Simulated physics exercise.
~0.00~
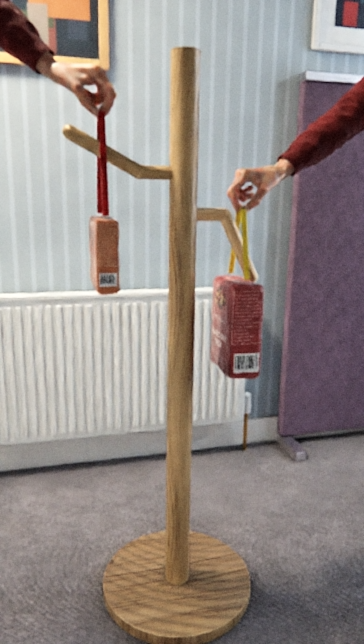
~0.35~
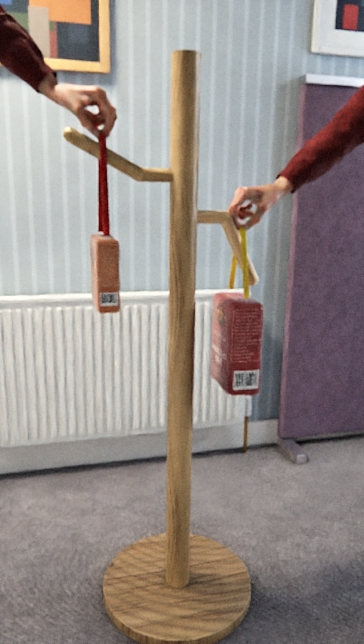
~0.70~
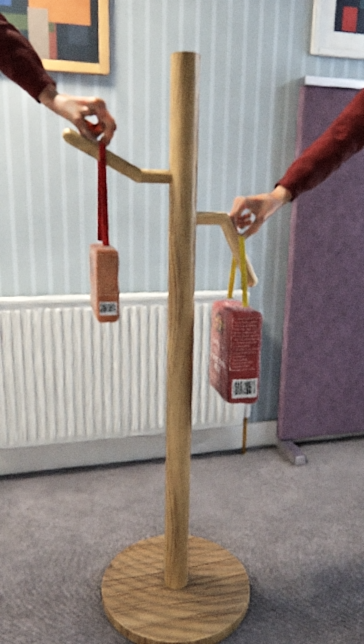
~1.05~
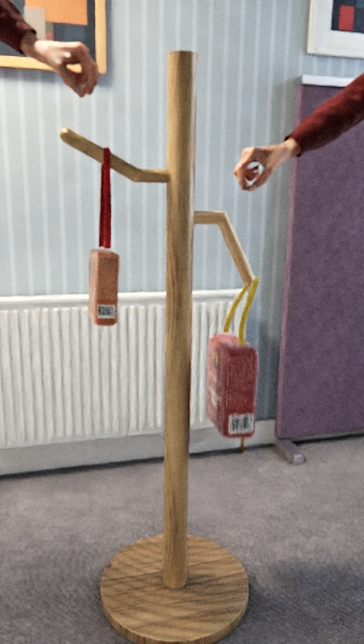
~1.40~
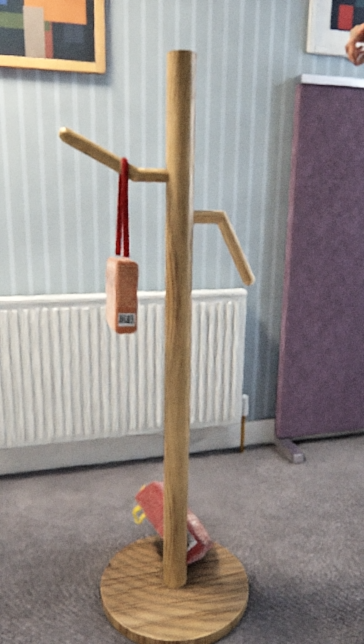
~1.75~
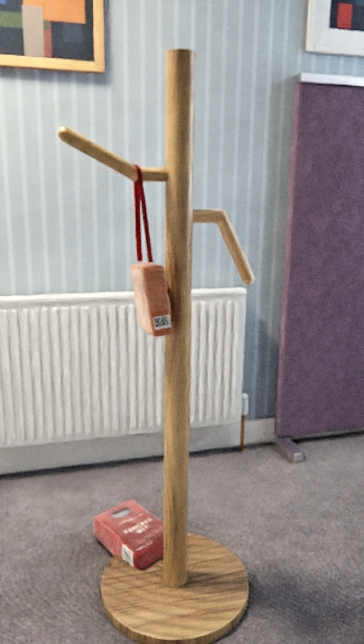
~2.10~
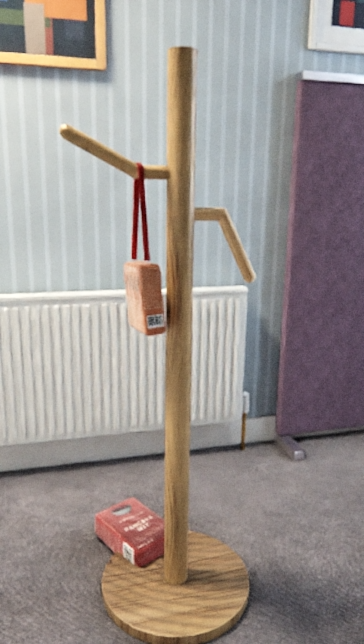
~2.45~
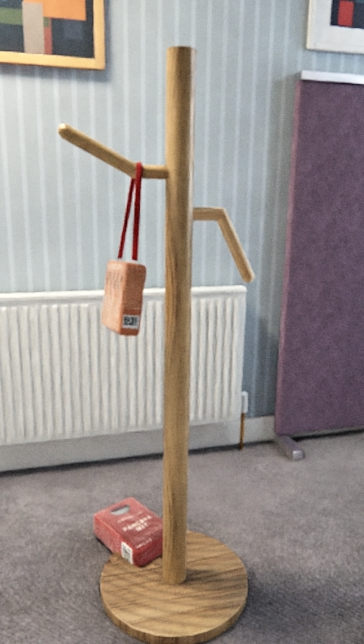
The clip shows two hands lowering an orange pouch and a red sack by their loops onto the pegs of a wooden stand and letting go; the red sack slips off the right peg to the floor, while the orange pouch slides inward and stays hanging, swaying slightly.
